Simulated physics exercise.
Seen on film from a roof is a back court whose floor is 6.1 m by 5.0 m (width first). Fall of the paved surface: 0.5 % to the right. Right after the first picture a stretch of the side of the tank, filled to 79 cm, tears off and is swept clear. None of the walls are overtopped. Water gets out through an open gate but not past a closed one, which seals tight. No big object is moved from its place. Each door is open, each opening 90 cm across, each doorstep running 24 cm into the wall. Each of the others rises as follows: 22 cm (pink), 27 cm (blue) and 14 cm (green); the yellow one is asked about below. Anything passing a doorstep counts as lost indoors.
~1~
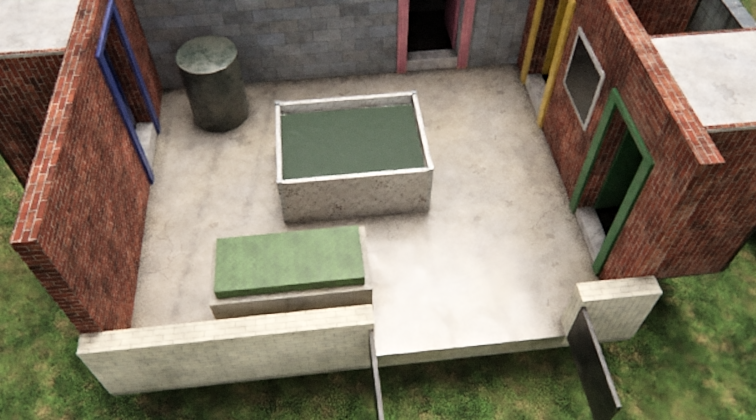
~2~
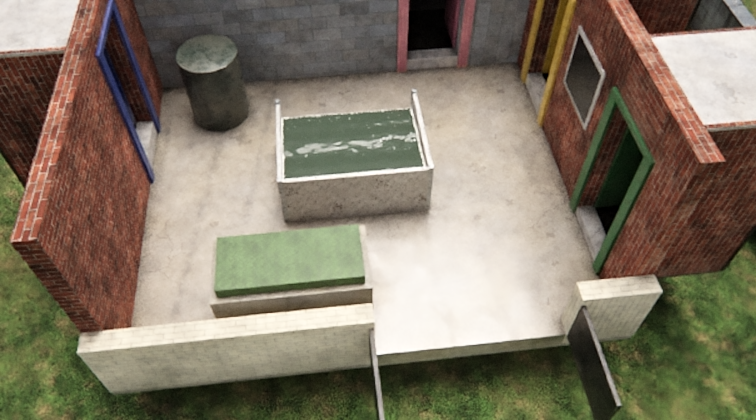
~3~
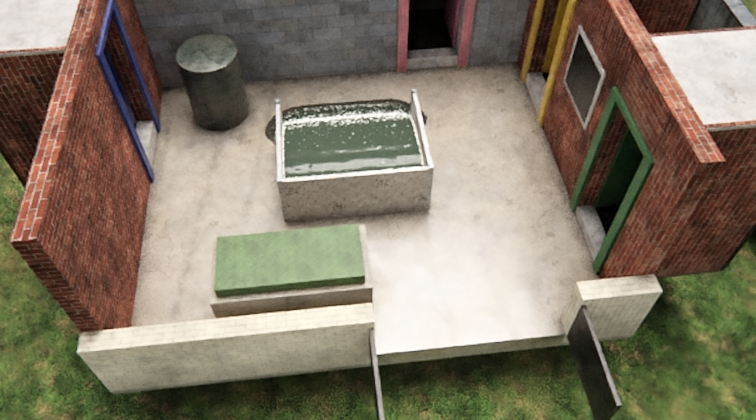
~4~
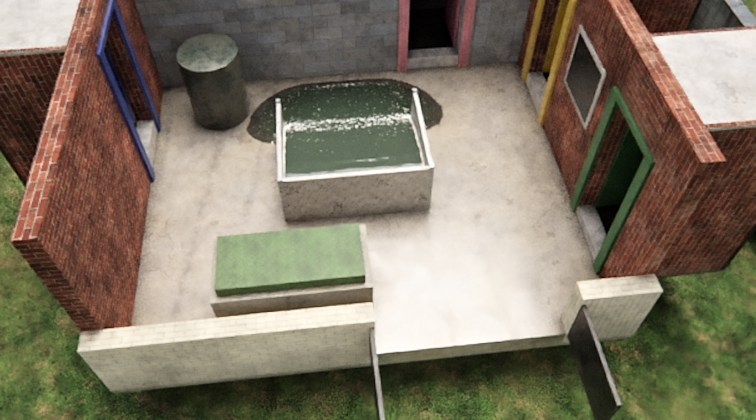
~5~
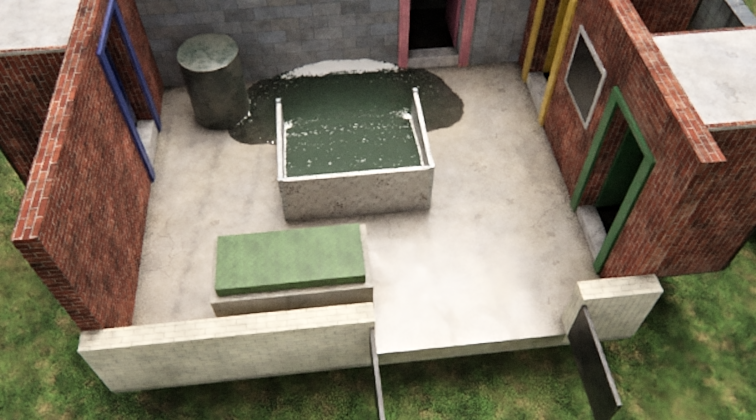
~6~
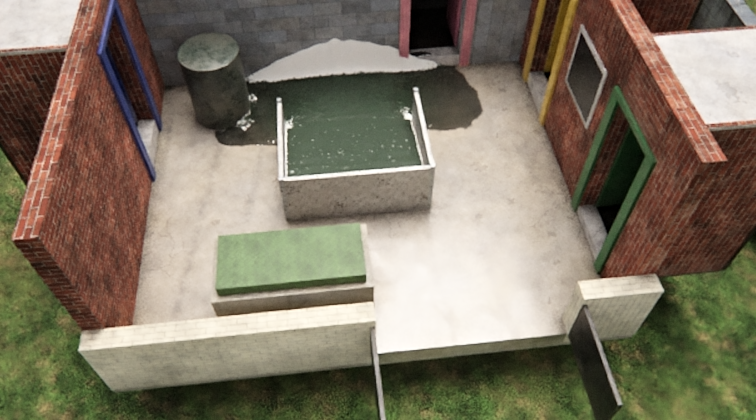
A walled back court with a pale paved floor, brick sides and a grey block back wall is seen from above by a camera that stays still. A square tank of dark green water stands near the middle, with a dark drum at left, a green-topped block in front, and blue, pink, yellow and green doorways around. The tank's far side opens, and water pours out, spreading across the floor behind and to both sides.
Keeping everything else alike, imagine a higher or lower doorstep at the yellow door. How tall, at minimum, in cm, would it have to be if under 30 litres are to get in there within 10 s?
It would need to be about 21 cm tall.
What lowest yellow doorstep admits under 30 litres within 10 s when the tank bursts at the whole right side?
About 23 cm.
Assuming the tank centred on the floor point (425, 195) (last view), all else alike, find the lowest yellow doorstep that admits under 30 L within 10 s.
At least some 16 centimetres tall.
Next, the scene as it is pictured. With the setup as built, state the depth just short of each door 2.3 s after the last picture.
In cm: Pink 13, blue 7, yellow 25, green 4.
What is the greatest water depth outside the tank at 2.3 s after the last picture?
Roughly 28 cm.
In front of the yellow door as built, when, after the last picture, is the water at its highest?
1.8 s.
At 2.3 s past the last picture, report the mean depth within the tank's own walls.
About 11 centimetres.
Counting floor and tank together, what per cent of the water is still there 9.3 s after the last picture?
Water still present: Approx. 74 %.
Then, 0.7 s after the last picture water covers 25 % of the floor, deepest (49 cm) near (337, 79); it has not reached the yellow door.
Then, 2.3 s after the last picture water covers 65 % of the floor, deepest (28 cm) near (515, 73); 25 cm at the yellow door, 19 litres in over its 22 cm doorstep.
Then, 9.3 s after the last picture water covers 95 % of the floor, deepest (10 cm) near (560, 193); 7 cm at the yellow door, 23 litres in over its 22 cm doorstep.
At the yellow door as built, the water peaked near 29 cm, 1.7 s after the last picture.
With a doorstep of 18 cm, 50 litres would have come in within the 10 s; with 24.5 cm, 13 litres. So under 30 litres takes about 21 cm.
